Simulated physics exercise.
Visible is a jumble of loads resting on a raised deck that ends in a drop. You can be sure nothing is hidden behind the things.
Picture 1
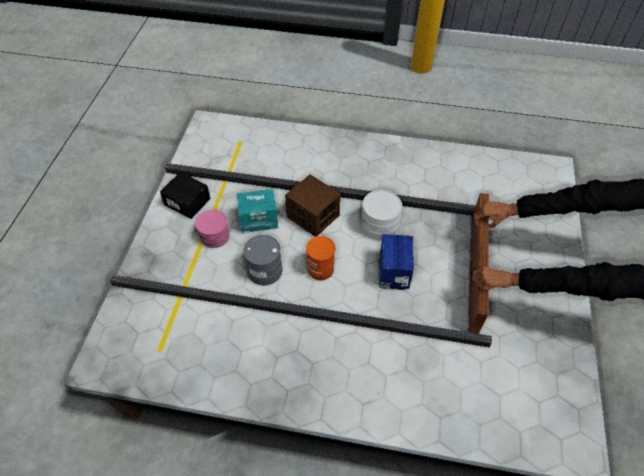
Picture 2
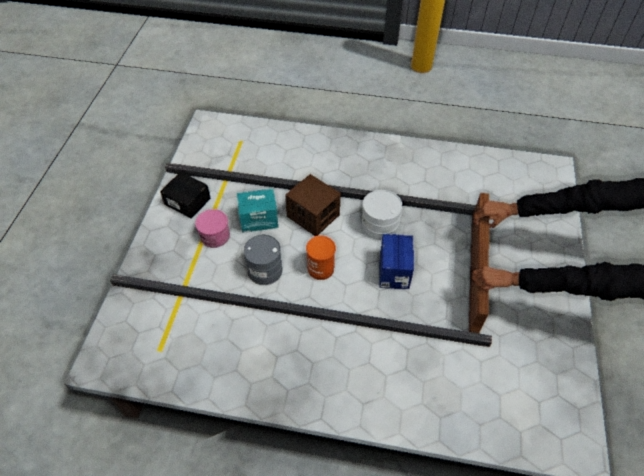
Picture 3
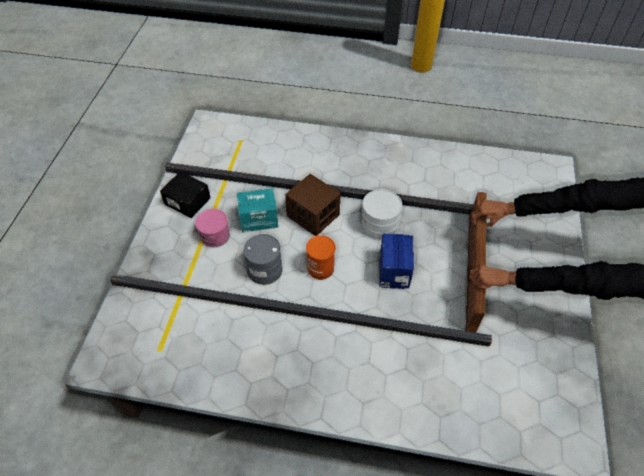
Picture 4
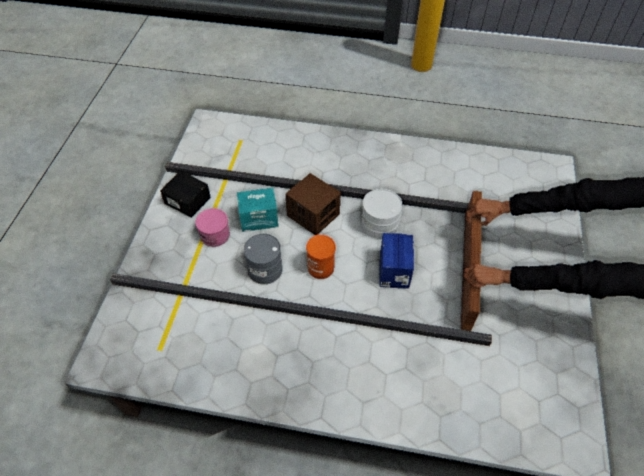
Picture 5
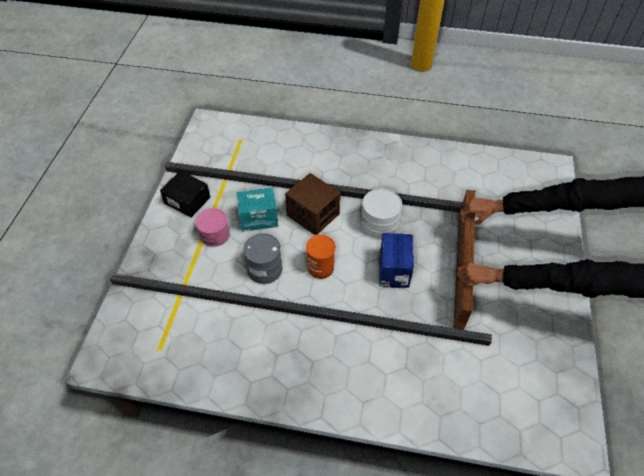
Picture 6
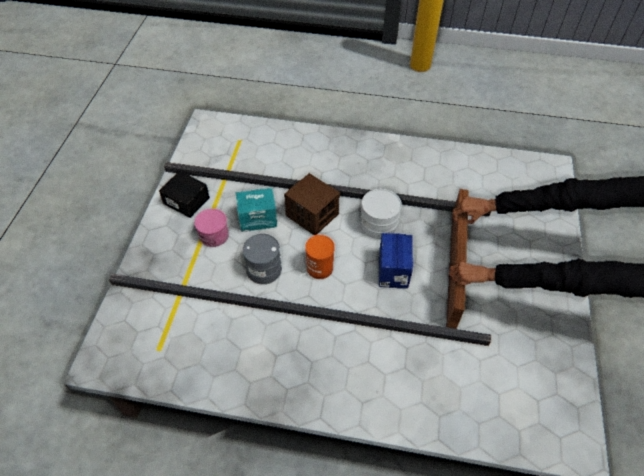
Two hands slide a brown plank slightly left along rails toward scattered boxes and pails.
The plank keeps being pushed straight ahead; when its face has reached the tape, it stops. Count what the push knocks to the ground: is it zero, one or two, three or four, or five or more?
One or two.
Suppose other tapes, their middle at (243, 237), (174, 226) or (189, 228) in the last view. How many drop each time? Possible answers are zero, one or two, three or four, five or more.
Place one: Not one; place two: Five or over; place three: Three to four.
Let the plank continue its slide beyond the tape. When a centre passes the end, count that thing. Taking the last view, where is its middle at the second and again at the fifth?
At (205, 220) for the second, at (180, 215) for the fifth.
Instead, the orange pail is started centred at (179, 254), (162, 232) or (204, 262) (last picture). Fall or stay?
In that order, it stays put; slips off; stays put.
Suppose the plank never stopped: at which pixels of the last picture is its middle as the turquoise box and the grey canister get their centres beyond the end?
Middle: Roughly (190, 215); roughly (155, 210).
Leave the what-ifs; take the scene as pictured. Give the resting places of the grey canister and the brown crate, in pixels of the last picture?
The grey canister finishes at (169, 258); the brown crate finishes at (164, 176).
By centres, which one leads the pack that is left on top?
It's the pink pail.
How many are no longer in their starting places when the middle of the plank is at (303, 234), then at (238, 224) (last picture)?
7 and 8.
A little later, none off yet; black parcel at rest near (185, 194); pink pail at rest near (212, 228); turquoise box at rest near (257, 210).
Next, none off yet; black parcel at rest near (185, 194); pink pail shifted about its own width near (196, 239); turquoise box shifted about its own width near (214, 212).
When it is over, the number that fall off is one or two; down, black parcel.
